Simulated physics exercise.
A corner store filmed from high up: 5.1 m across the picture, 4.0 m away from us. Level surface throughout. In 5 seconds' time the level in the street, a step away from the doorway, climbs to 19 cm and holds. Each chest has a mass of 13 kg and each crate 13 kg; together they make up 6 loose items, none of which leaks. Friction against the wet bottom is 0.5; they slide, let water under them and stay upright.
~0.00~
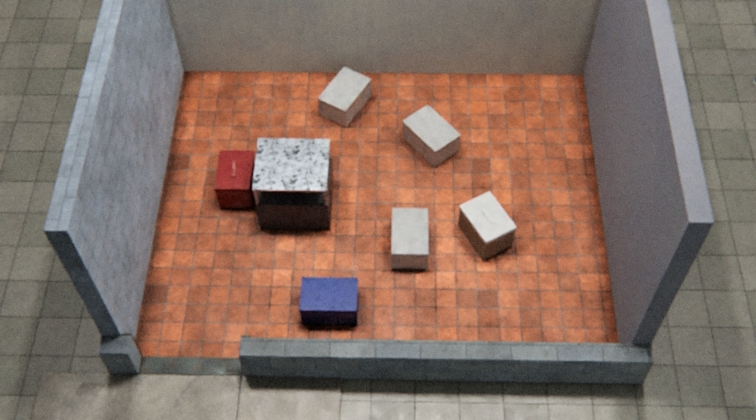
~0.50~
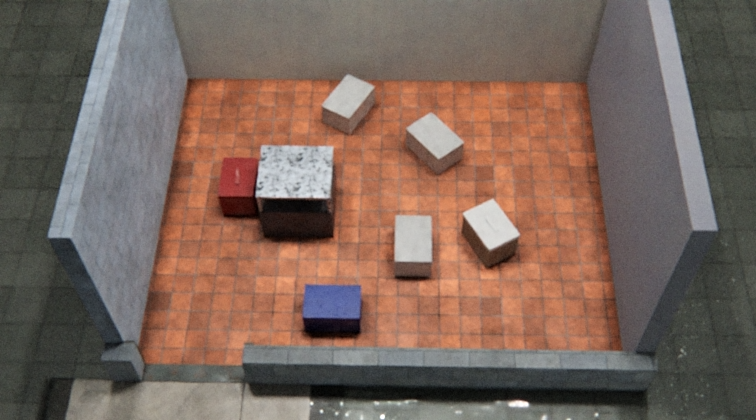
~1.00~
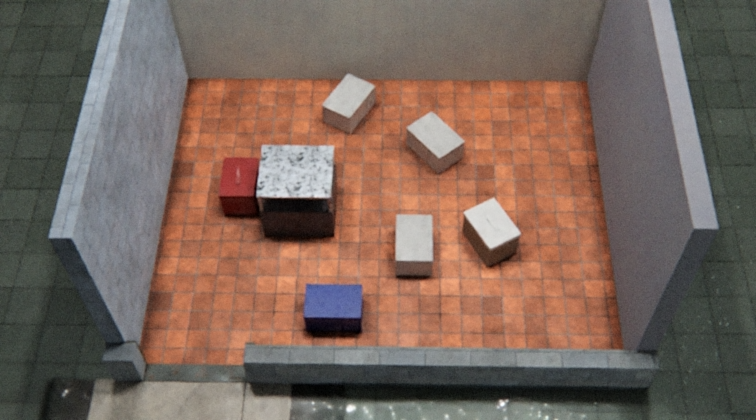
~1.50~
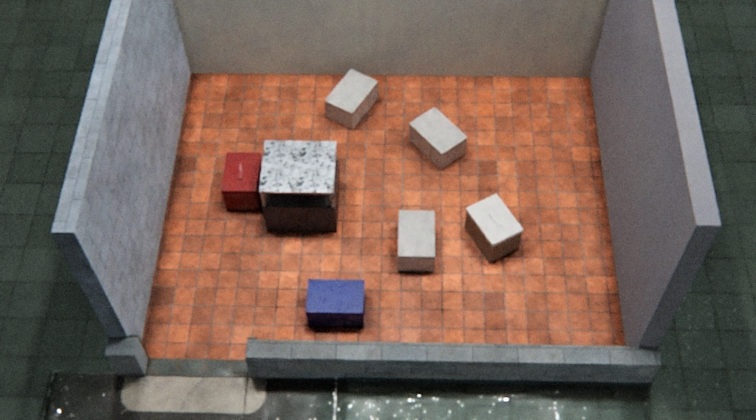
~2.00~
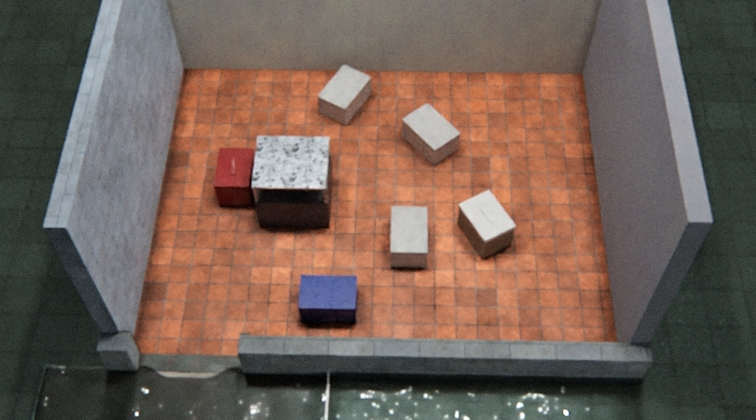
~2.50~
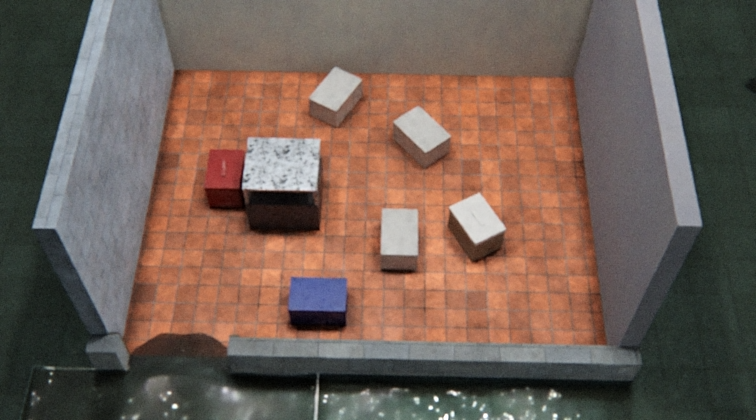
The footage shows a walled, orange-tiled room from above, holding a red chest, a blue crate and several pale blocks, all staying put while dark water spreads over the pavement outside and begins wetting the floor at the doorway.
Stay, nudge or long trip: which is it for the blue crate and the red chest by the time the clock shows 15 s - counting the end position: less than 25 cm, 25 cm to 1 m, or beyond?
By the end, the blue crate has hardly budged and the red chest has gone a long way.
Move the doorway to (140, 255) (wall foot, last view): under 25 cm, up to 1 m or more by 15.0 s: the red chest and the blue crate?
In that case the red chest shifts a modest distance, the blue crate goes a long way.
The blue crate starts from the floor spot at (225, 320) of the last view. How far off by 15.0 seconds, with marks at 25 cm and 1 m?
Short answer, it is taken a long way.
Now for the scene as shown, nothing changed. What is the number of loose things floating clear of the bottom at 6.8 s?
Then: 0.
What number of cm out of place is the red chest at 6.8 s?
Around 60 centimetres.
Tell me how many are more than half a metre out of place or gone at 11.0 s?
That would be 2.
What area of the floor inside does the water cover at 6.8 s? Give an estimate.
Some 8.5 m2 of it.
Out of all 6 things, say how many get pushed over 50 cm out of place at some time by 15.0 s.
The number is 4.
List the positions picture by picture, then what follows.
The blue crate at (329, 294), on the bottom; the red chest at (234, 169), on the bottom; 0.0 m2 under water; 0 of 6 have shifted, in the first picture.
The blue crate at (332, 301), on the bottom; the red chest at (238, 177) rests on the ground; water covers 0.0 m2; 0 of 6 have shifted, in the second picture.
The blue crate at (333, 301) rests on the ground; the red chest at (239, 176), on the bottom; water covers 0.0 m2; 0 of 6 have shifted, in the third picture.
The blue crate at (335, 296) rests on the ground; the red chest at (241, 171) rests on the ground; 0.0 m2 under water; 0 of 6 have shifted, in the fourth picture.
The blue crate at (328, 292) rests on the ground; the red chest at (234, 167) rests on the ground; 0.0 m2 under water; 0 of 6 have shifted, in the fifth picture.
The blue crate at (318, 294) rests on the ground; the red chest at (224, 168), on the bottom; water covers 0.2 m2; 0 of 6 have shifted, in the sixth picture.
After 3.5 s the blue crate is near (318, 294), 0.0 m from its start, aground; the red chest is near (224, 168), 0.0 m from its start, aground; 0 afloat.
After 6.8 s the blue crate is near (318, 294), 0.0 m from its start, aground; the red chest is near (227, 124), 0.7 m from its start, aground; 0 afloat.
After 11.0 s the blue crate is near (318, 294), 0.0 m from its start, aground; the red chest is near (395, 90), 2.3 m from its start, afloat; 1 afloat.
After 15.0 s the blue crate is near (318, 294), 0.0 m from its start, aground; the red chest is near (559, 91), 4.1 m from its start, afloat; 5 afloat.
